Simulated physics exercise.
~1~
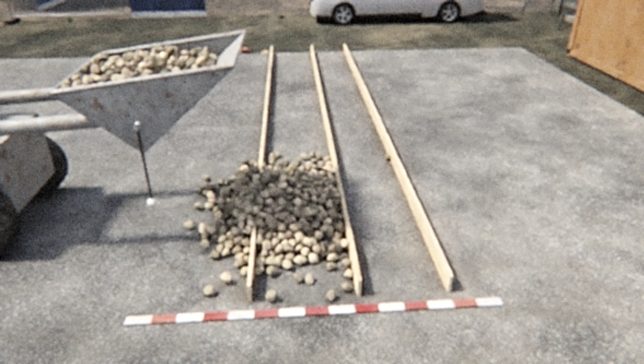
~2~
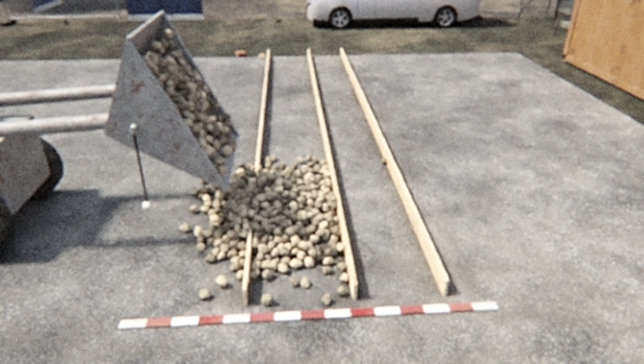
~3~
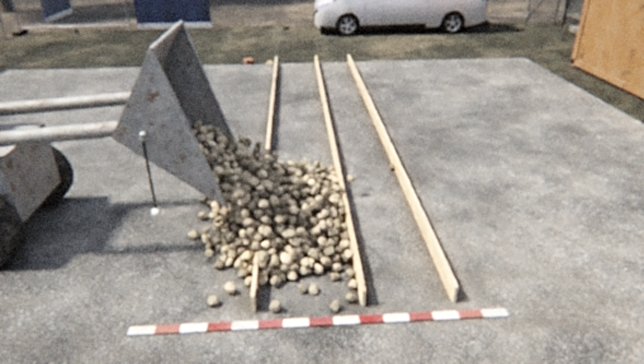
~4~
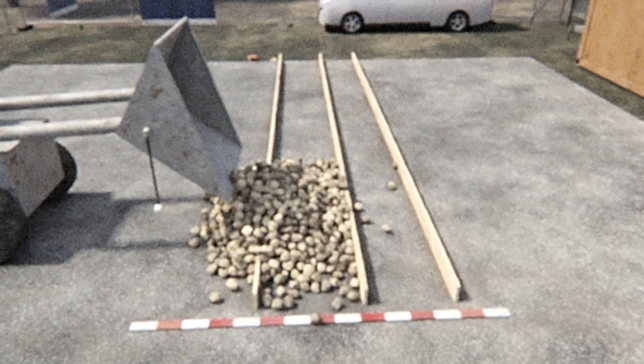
A grey metal bucket tips right and empties its stones onto the pile between wooden boards.
